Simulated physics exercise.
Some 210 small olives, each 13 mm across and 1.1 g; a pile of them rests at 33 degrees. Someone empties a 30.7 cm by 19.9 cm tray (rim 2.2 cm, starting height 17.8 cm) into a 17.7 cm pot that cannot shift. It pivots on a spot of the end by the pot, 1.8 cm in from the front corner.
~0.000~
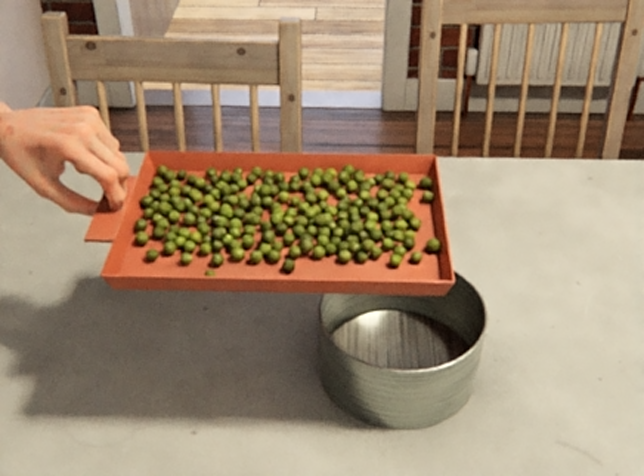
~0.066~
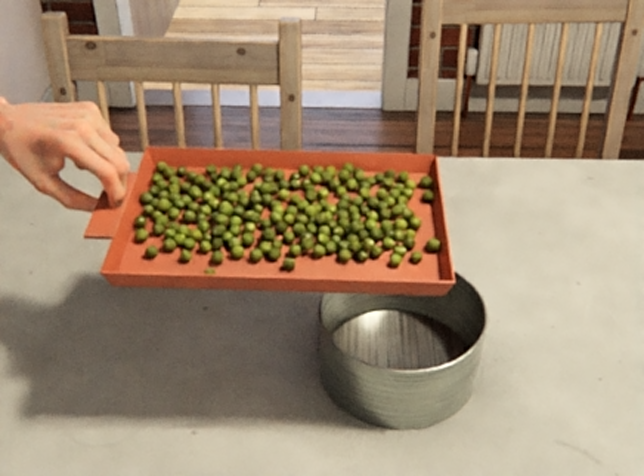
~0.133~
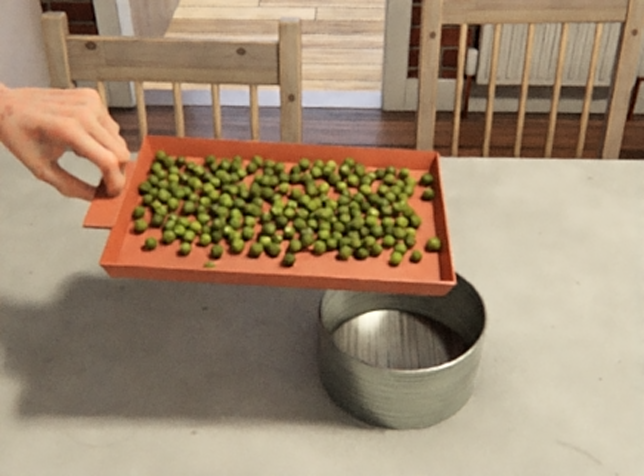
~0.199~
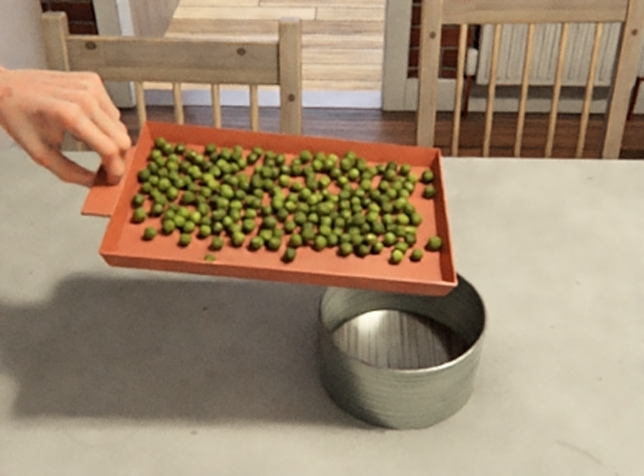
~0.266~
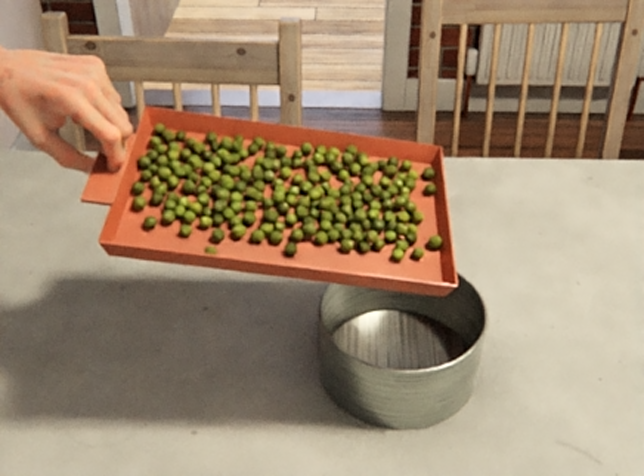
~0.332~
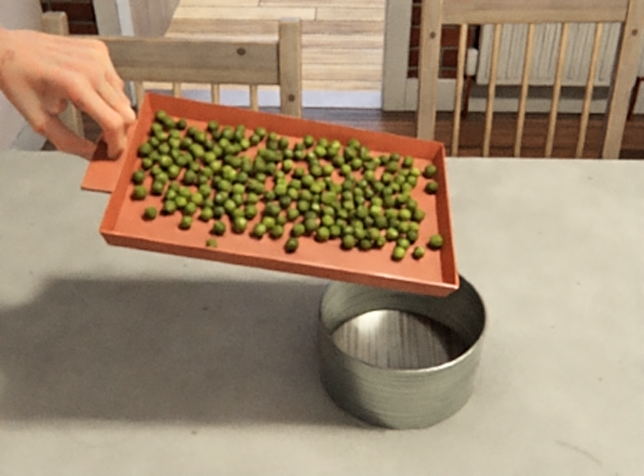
A hand raises the left end of an orange tray of small green olives.
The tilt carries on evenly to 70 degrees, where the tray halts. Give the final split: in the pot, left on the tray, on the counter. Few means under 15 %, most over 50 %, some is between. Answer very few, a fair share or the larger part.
Pot: Very few, tray: A fair share, counter: The larger part.
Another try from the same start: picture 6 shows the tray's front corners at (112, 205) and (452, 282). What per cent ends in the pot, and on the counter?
Pot 0, counter 70.
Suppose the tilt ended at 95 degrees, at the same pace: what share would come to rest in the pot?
It would be near 0 per cent.
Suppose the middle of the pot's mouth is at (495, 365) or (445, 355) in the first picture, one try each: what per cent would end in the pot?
About 60 and 60 per cent.
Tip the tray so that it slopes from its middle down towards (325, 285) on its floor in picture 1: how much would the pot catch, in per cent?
Some 0 per cent.
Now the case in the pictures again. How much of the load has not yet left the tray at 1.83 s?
Roughly 95 per cent.
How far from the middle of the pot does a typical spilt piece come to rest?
About 18 cm.
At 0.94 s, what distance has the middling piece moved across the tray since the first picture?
About 7 cm.
After 0.94 s, tilt 39 degrees; the tray holds 100 %, the pot 0 %.
Then, at 1.34 s, tilt 57 degrees; the tray holds 100 %, the pot 0 %.
After 1.83 s, tilt 70 degrees; the tray holds 95 %, the pot 0 %.
By 4.1 s all is still; pot 0 %, tray 30 %, counter 70 %.
